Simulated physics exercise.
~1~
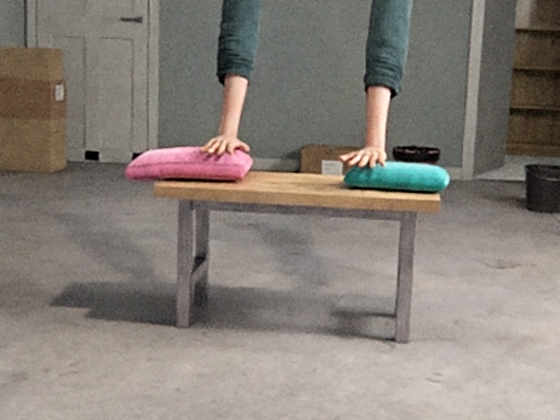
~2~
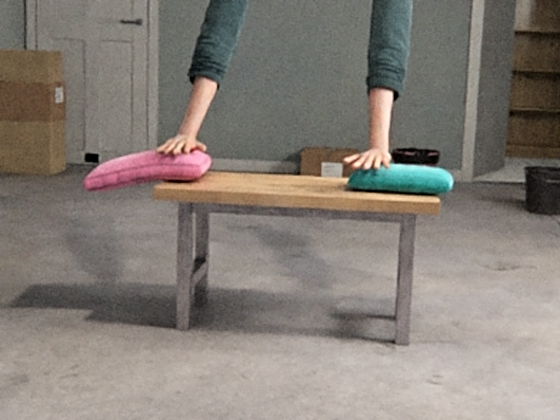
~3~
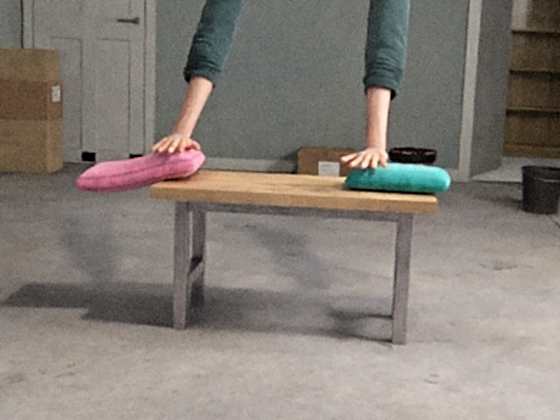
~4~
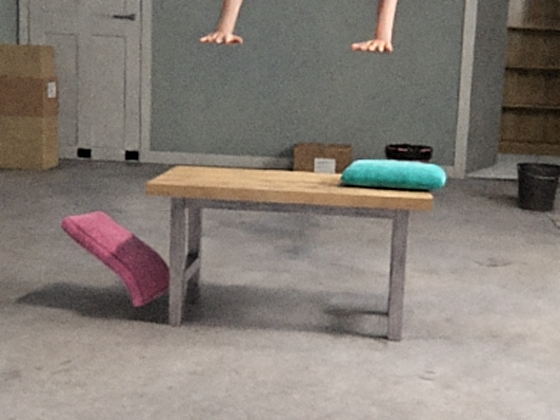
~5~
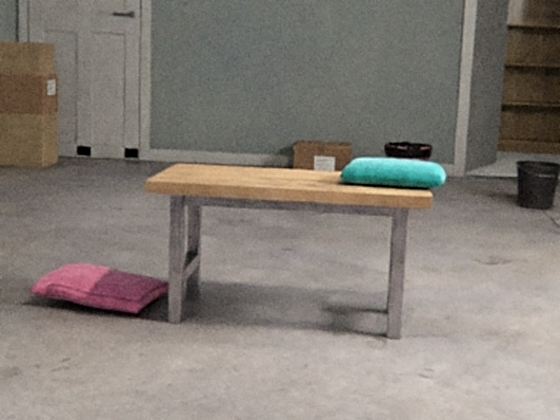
A pink pillow, pushed leftward by a hand, tips off the table onto the floor.
